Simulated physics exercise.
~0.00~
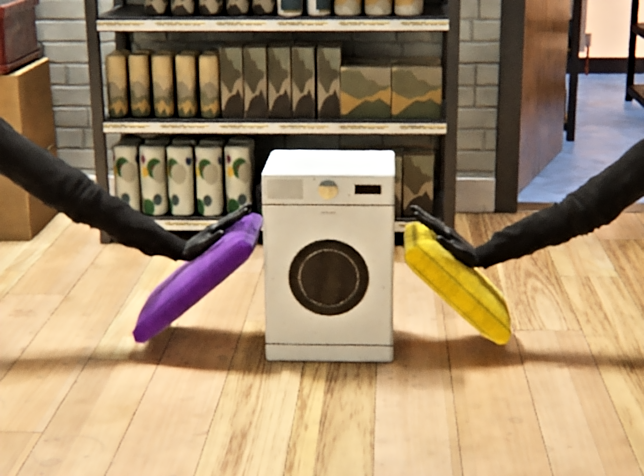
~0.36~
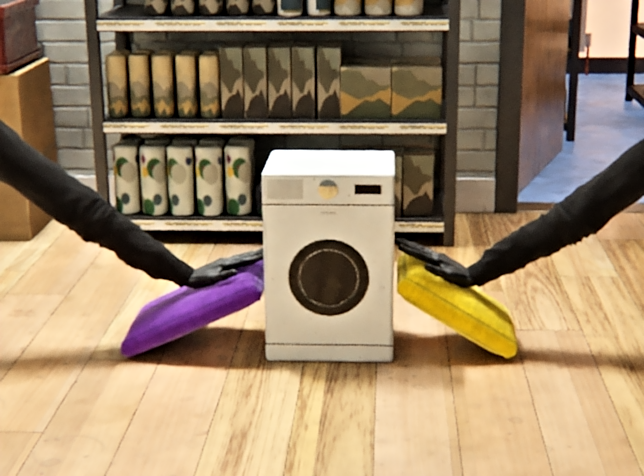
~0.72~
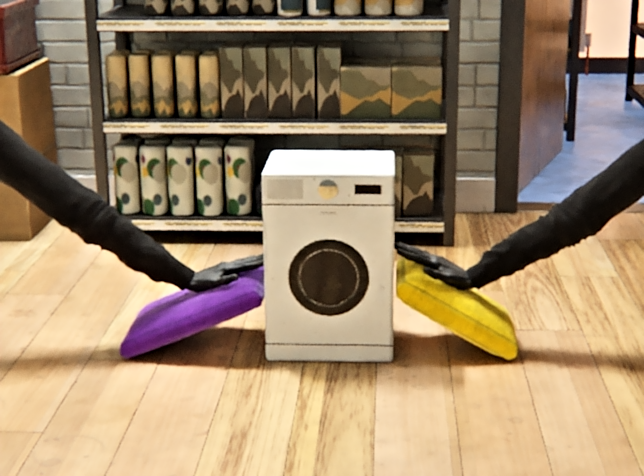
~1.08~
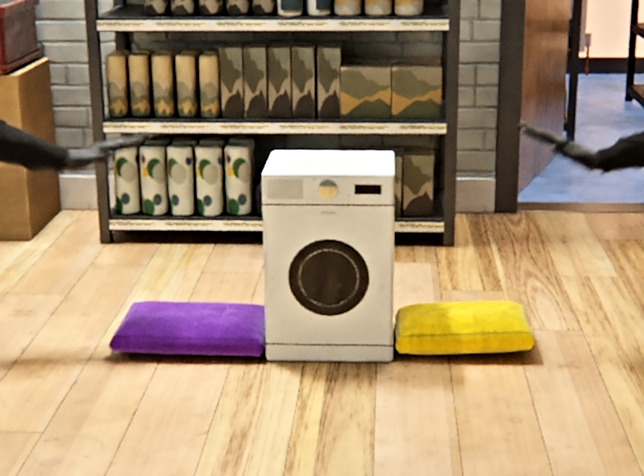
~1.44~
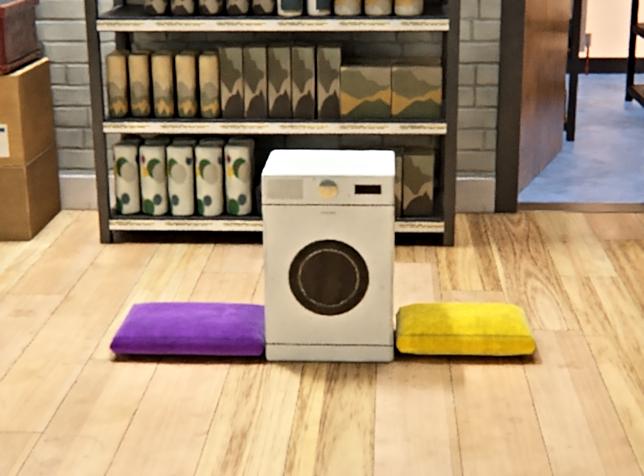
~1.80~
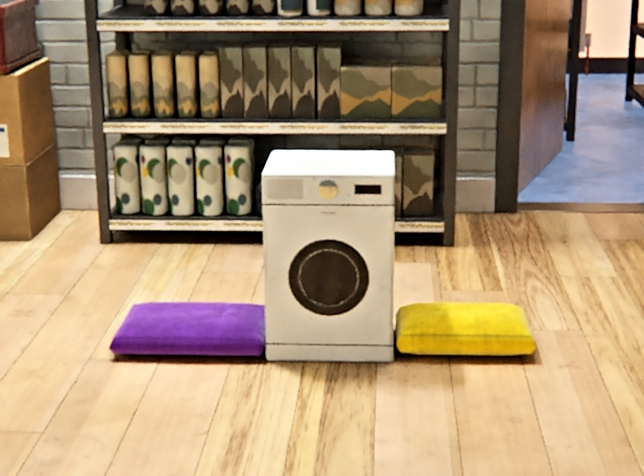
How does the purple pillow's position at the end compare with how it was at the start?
At the start the purple pillow was tilted up toward the left side of the white machine with a hand on it. By the end it was lower down, lying flat on the floor beside the machine.
